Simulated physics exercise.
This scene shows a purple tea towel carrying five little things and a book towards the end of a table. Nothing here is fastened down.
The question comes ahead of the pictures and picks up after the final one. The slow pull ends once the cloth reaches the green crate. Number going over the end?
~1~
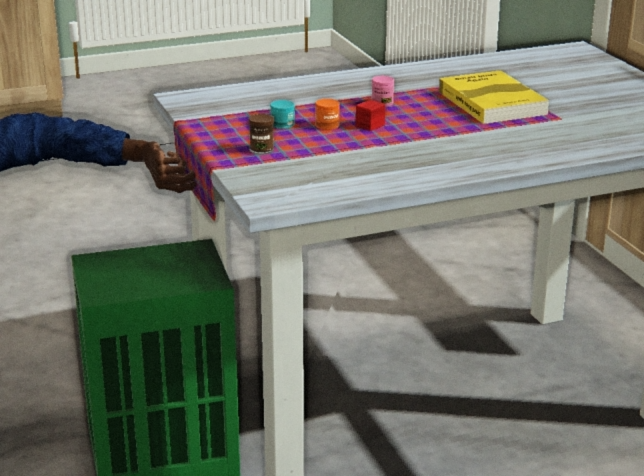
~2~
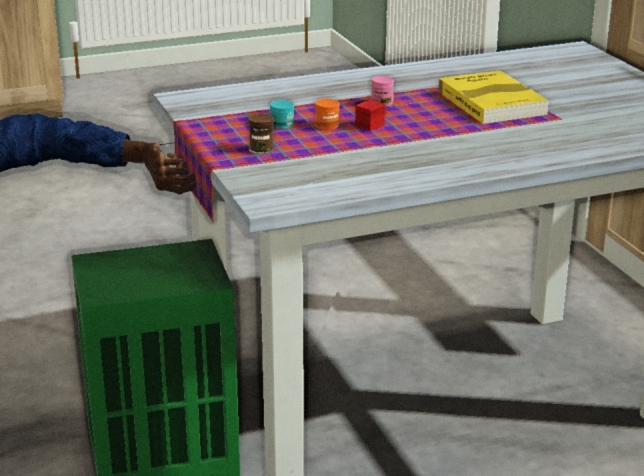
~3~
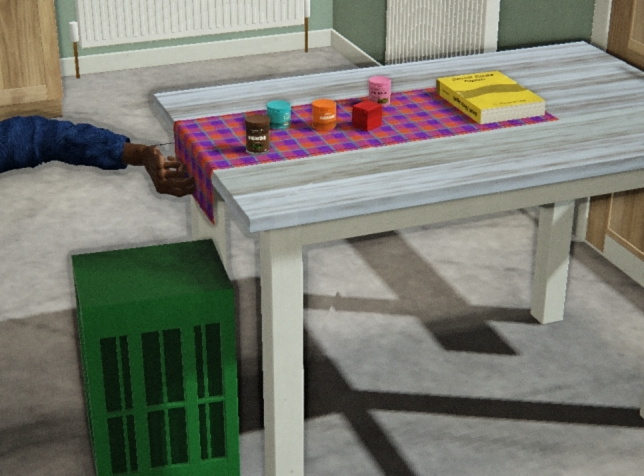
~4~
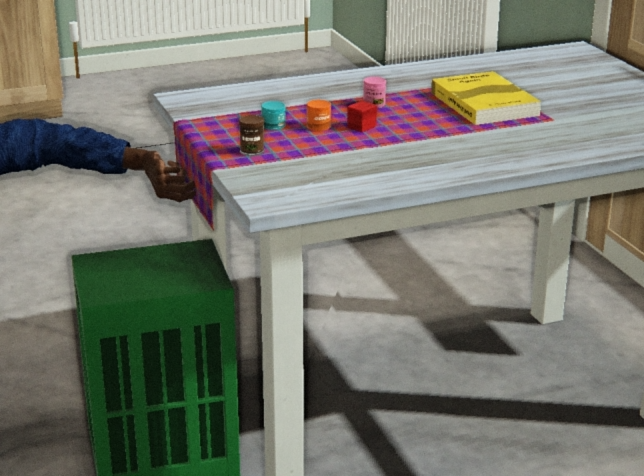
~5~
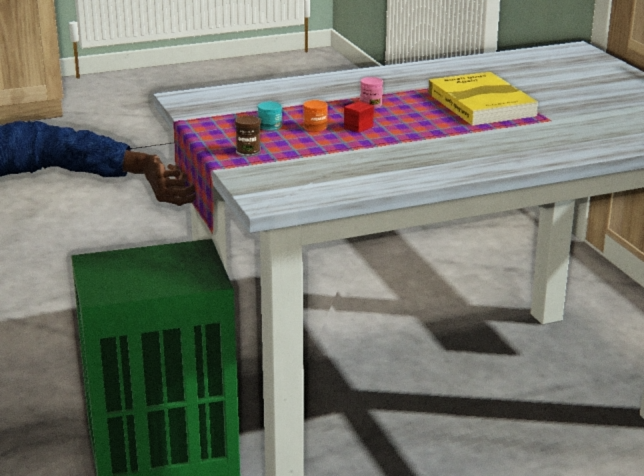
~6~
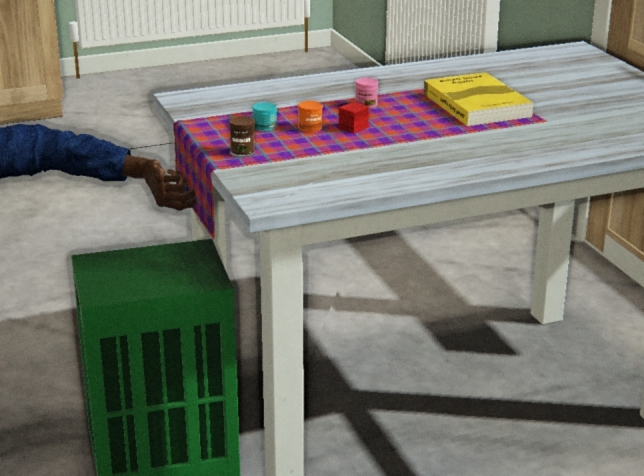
One leaves.
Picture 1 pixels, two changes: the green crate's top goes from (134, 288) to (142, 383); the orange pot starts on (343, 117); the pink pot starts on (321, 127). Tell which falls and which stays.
The orange pot is lost, the pink pot is lost.
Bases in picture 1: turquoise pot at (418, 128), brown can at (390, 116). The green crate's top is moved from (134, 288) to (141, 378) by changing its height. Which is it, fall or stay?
Here's what happens: The turquoise pot remains aboard, the brown can remains aboard.
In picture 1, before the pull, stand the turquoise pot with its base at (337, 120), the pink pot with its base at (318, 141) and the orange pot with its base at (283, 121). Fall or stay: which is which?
The turquoise pot ends up still aboard; the pink pot ends up still aboard; the orange pot ends up still aboard.
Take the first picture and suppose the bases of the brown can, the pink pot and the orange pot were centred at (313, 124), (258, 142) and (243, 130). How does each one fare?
The brown can would stay in place, the pink pot would end up off, the orange pot would end up off.
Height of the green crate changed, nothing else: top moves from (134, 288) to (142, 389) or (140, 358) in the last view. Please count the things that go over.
The first gives 4, the second 3.
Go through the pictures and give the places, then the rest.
The first frame shows hem (215, 221); brown can (261, 118); turquoise pot (282, 104); orange pot (327, 102); red cube (371, 104); pink pot (383, 79); top of the crate (134, 288).
The second frame shows hem (214, 222); brown can (261, 118).
The third frame shows hem (215, 225); turquoise pot (279, 104).
The fourth frame shows hem (214, 231); orange pot (319, 104); top of the crate (134, 288).
The fifth frame shows hem (213, 234); red cube (359, 106).
The sixth frame shows hem (214, 239); brown can (241, 120); turquoise pot (265, 106); orange pot (310, 105); red cube (354, 107); pink pot (367, 81).
Soon after, hem near (195, 234); all still up.
Then, hem on the crate; brown can gone.
At rest, hem on the crate; brown can gone. It carries off one.
